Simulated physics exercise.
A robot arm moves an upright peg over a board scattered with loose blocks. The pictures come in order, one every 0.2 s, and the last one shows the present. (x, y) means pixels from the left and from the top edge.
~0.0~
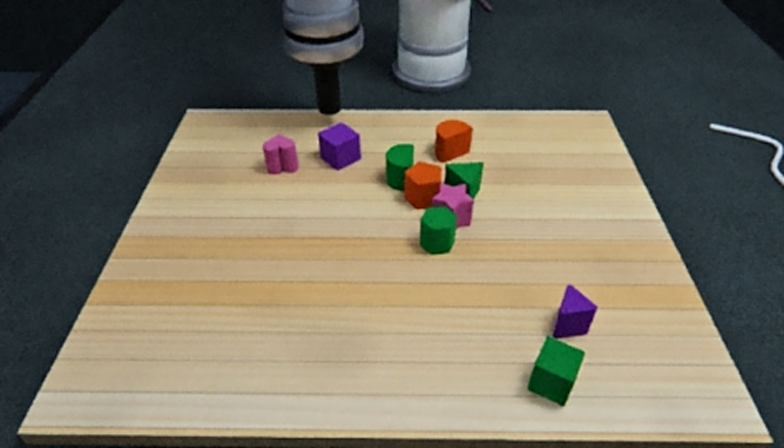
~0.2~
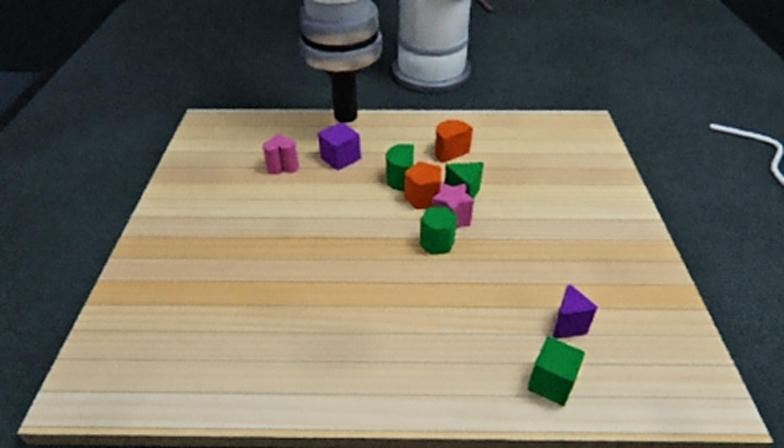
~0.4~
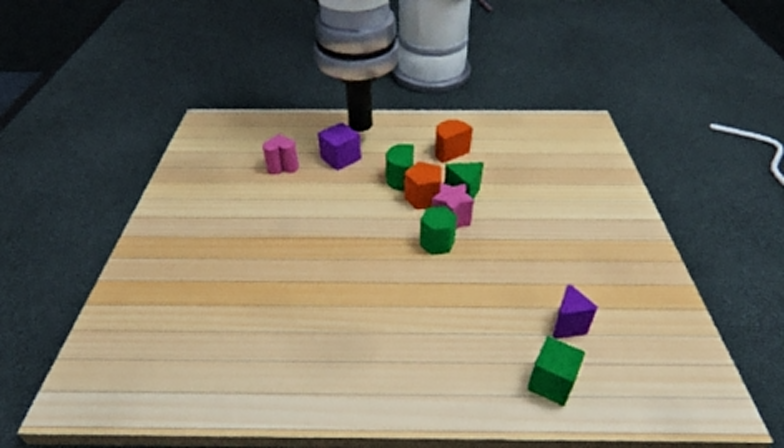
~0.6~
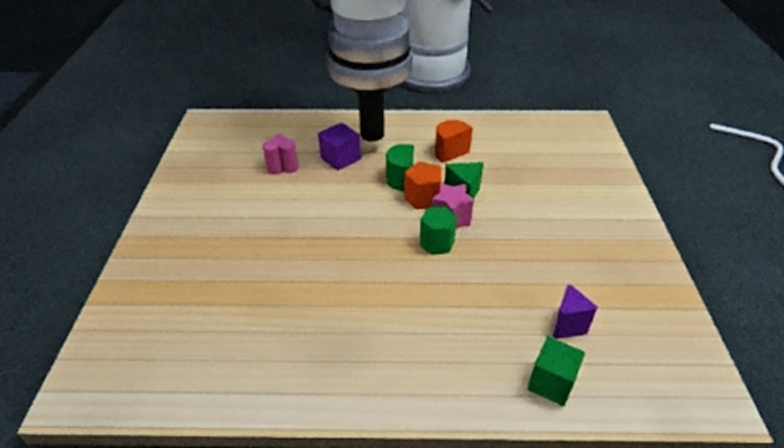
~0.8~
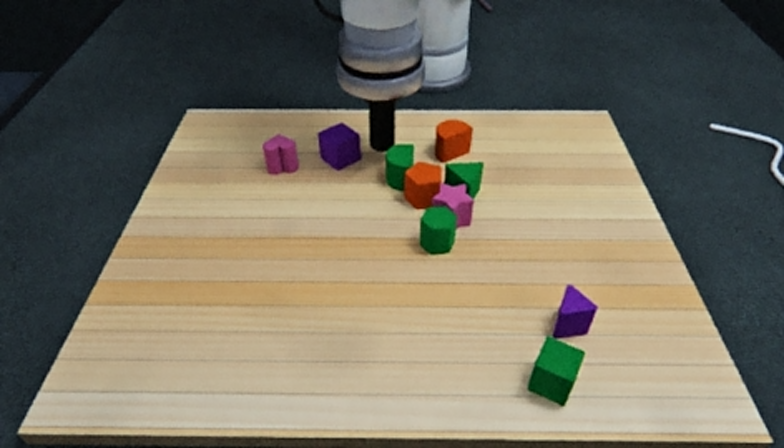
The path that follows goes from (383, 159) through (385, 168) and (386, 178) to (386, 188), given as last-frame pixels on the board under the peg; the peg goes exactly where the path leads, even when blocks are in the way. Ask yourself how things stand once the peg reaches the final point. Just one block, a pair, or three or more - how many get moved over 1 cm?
By the end of the path, two blocks have moved more than about a centimetre.
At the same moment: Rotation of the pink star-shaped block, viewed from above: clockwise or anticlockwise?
With the clock.
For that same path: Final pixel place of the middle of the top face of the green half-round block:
It is at (406, 177).
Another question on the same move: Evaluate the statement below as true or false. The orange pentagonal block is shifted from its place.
True.
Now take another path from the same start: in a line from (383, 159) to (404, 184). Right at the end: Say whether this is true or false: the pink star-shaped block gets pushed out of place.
That is true.
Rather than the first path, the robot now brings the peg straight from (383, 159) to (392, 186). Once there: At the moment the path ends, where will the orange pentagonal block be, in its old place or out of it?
It travels a centimetre or more.
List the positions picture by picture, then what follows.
Peg tip at (330, 109); block tops, purple square at (339, 133); green half-round block at (400, 154); orange pentagonal block at (425, 173); pink star-shaped block at (453, 195), in the first frame.
Peg at (346, 117); blocks unchanged, in the second frame.
Peg at (361, 126); blocks unchanged, in the third frame.
Peg at (372, 135); blocks unchanged, in the fourth frame.
Peg at (383, 145); purple square at (339, 133); green half-round block at (400, 154); orange pentagonal block at (425, 173); pink star-shaped block at (453, 195), in the fifth frame.
On the path given first. Halfway along, peg at (386, 159); green half-round block at (403, 162); orange pentagonal block at (429, 176), turned 20° anticlockwise.
At the end, peg at (385, 174); purple square in place; green half-round block at (406, 177), turned 15° anticlockwise; orange pentagonal block at (435, 179), turned 40° anticlockwise; pink star-shaped block at (459, 196), turned 20° clockwise.
